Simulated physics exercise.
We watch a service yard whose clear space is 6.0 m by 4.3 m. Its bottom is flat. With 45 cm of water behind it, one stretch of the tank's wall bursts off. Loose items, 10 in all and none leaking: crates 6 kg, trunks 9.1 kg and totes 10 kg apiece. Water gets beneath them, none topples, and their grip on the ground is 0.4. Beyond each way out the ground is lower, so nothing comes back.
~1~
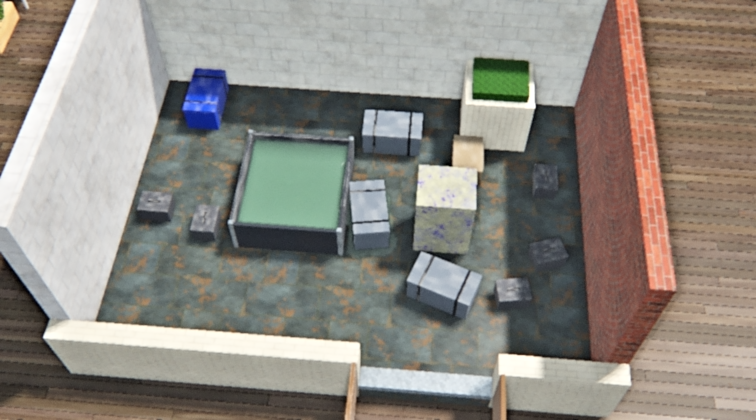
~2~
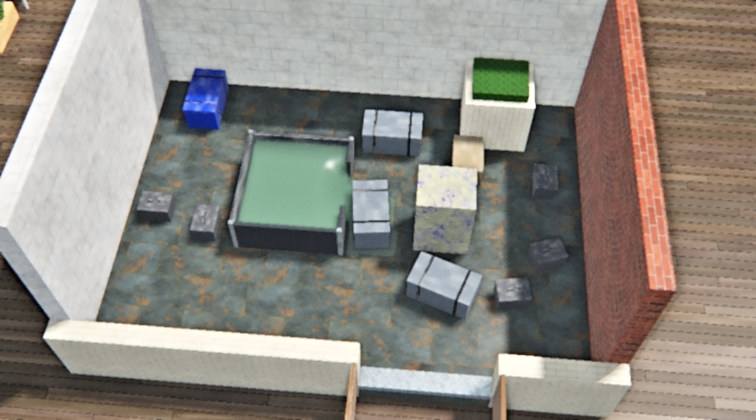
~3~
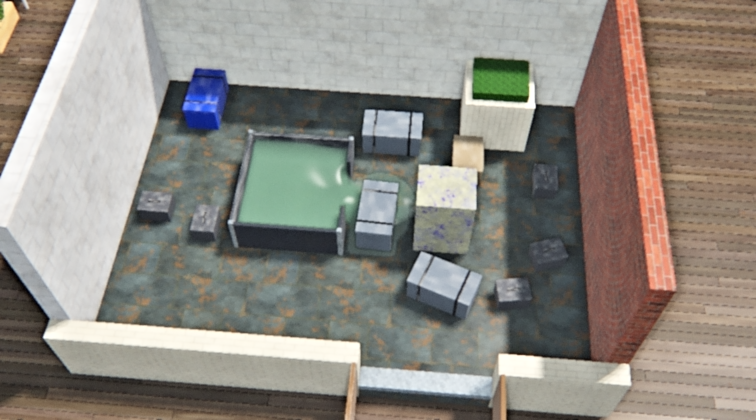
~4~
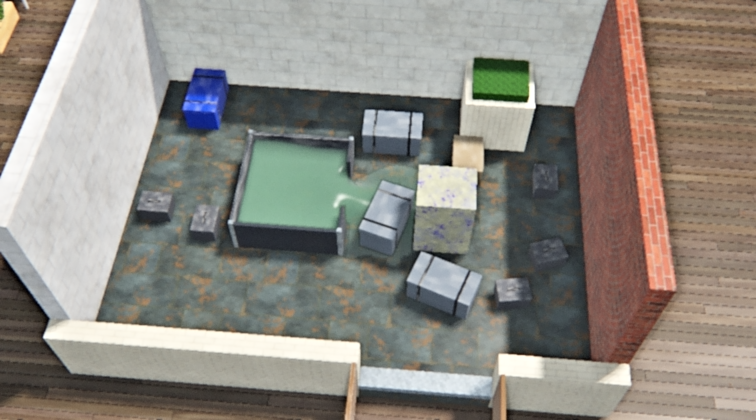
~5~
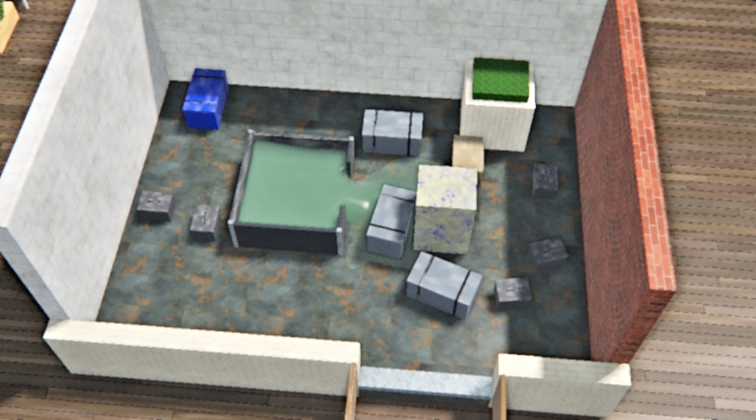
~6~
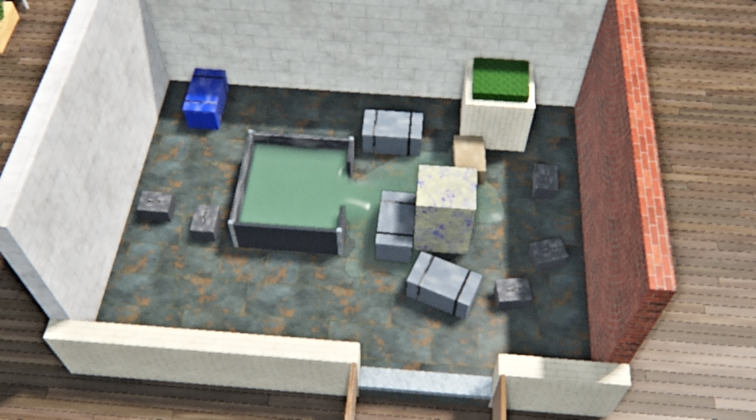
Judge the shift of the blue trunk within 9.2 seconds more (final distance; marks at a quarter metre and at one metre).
The blue trunk holds its place.
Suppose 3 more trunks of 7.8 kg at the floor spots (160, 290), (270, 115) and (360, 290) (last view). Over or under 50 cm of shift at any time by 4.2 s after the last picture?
In that order: Short of it, less, more.
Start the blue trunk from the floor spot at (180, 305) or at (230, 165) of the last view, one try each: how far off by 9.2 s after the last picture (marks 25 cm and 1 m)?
In that order: It barely shifts; it holds its place.
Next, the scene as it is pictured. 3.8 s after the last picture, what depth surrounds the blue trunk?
About 0 cm.
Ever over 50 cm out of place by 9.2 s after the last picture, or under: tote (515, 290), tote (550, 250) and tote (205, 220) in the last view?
In turn: Less, under, under.
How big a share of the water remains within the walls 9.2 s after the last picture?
About 78 per cent.
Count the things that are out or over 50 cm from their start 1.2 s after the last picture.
I count 2.
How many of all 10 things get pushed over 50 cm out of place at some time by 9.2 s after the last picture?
4 of them.
Then, 1.2 s after the last picture the blue trunk is near (204, 89), 0.0 m from its start, aground; 0 of 10 are out; 1 afloat.
Then, 3.8 s after the last picture the blue trunk is near (204, 89), 0.0 m from its start, aground; 0 of 10 are out; 2 afloat.
Then, 6.2 s after the last picture the blue trunk is near (203, 90), 0.0 m from its start, aground; 0 of 10 are out; 1 afloat.
Then, 9.2 s after the last picture the blue trunk is near (202, 90), 0.0 m from its start, aground; 0 of 10 are out; 1 afloat.
